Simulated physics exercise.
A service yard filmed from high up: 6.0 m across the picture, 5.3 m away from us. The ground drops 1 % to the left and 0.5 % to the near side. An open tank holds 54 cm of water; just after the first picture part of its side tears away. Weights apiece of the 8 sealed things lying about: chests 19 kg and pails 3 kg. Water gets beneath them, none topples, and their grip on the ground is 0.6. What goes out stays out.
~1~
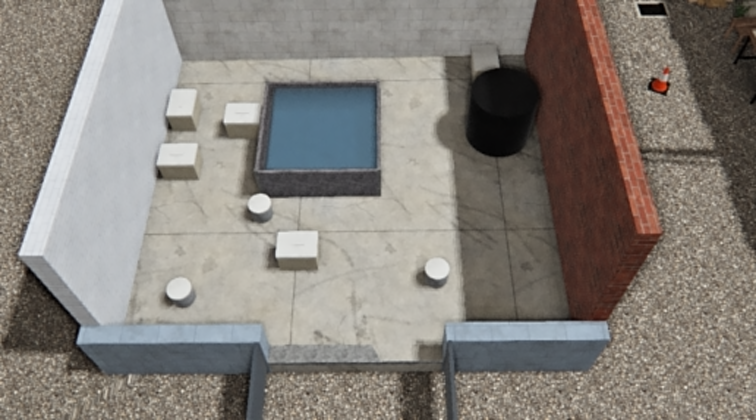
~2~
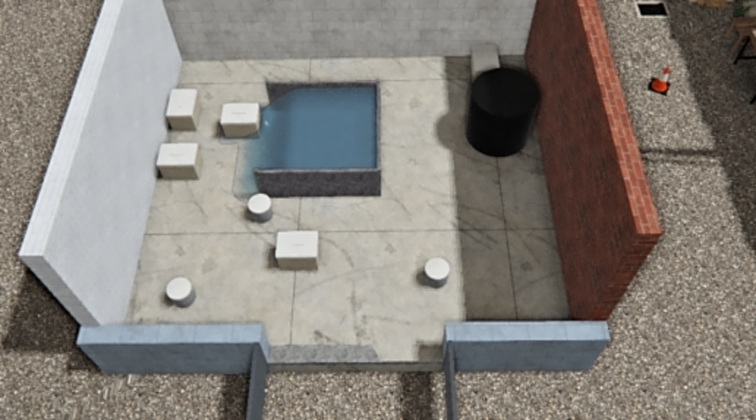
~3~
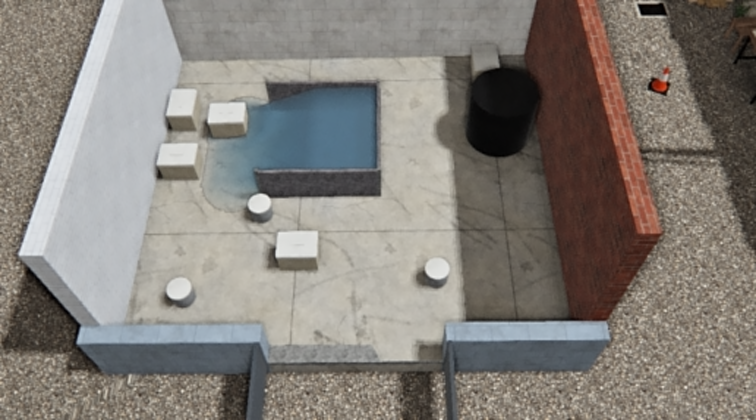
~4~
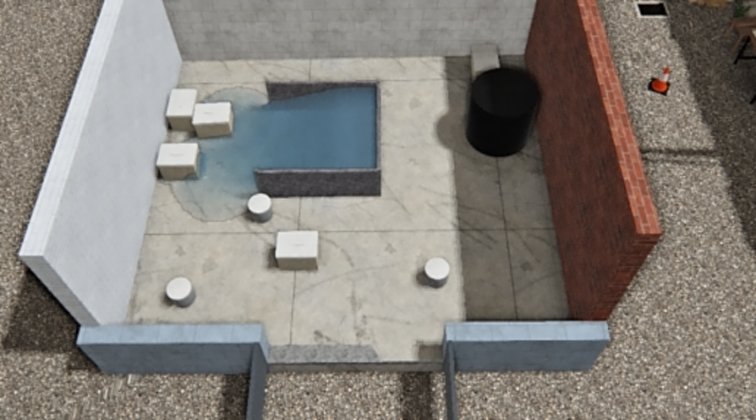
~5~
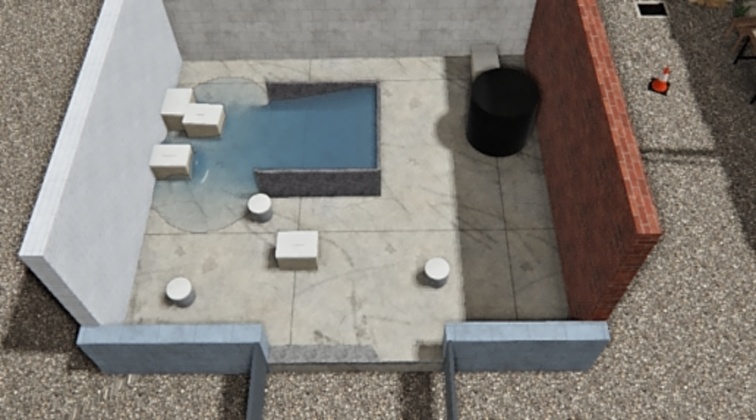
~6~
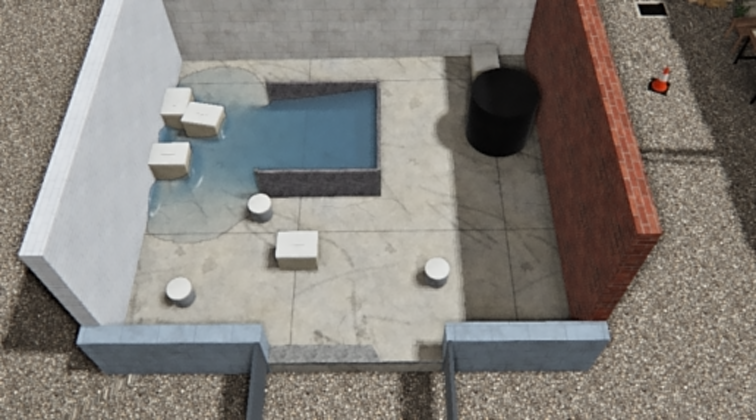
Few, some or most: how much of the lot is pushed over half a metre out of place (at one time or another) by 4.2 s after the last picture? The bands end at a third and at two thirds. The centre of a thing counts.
It is from one to two thirds.
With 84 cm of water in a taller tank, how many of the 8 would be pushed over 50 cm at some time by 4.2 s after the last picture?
Then 6.
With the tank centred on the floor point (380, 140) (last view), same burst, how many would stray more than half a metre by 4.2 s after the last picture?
Then 5.
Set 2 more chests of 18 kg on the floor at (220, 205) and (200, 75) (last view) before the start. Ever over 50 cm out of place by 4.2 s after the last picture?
In turn: Over, past it.
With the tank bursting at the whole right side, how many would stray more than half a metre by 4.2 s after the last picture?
Then 2.
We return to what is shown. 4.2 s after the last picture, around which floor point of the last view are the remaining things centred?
At about (392, 195).
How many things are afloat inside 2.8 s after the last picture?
2 of them.
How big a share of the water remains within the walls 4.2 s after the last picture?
About 98 per cent.
Then, 0.4 s after the last picture 1 of 8 are over 50 cm from their spots; 2 afloat.
Then, 1.5 s after the last picture 4 of 8 are over 50 cm from their spots; 3 afloat.
Then, 2.8 s after the last picture 4 of 8 are over 50 cm from their spots; 2 afloat.
Then, 4.2 s after the last picture 5 of 8 are over 50 cm from their spots, and 5 have been at some point; 0 afloat.
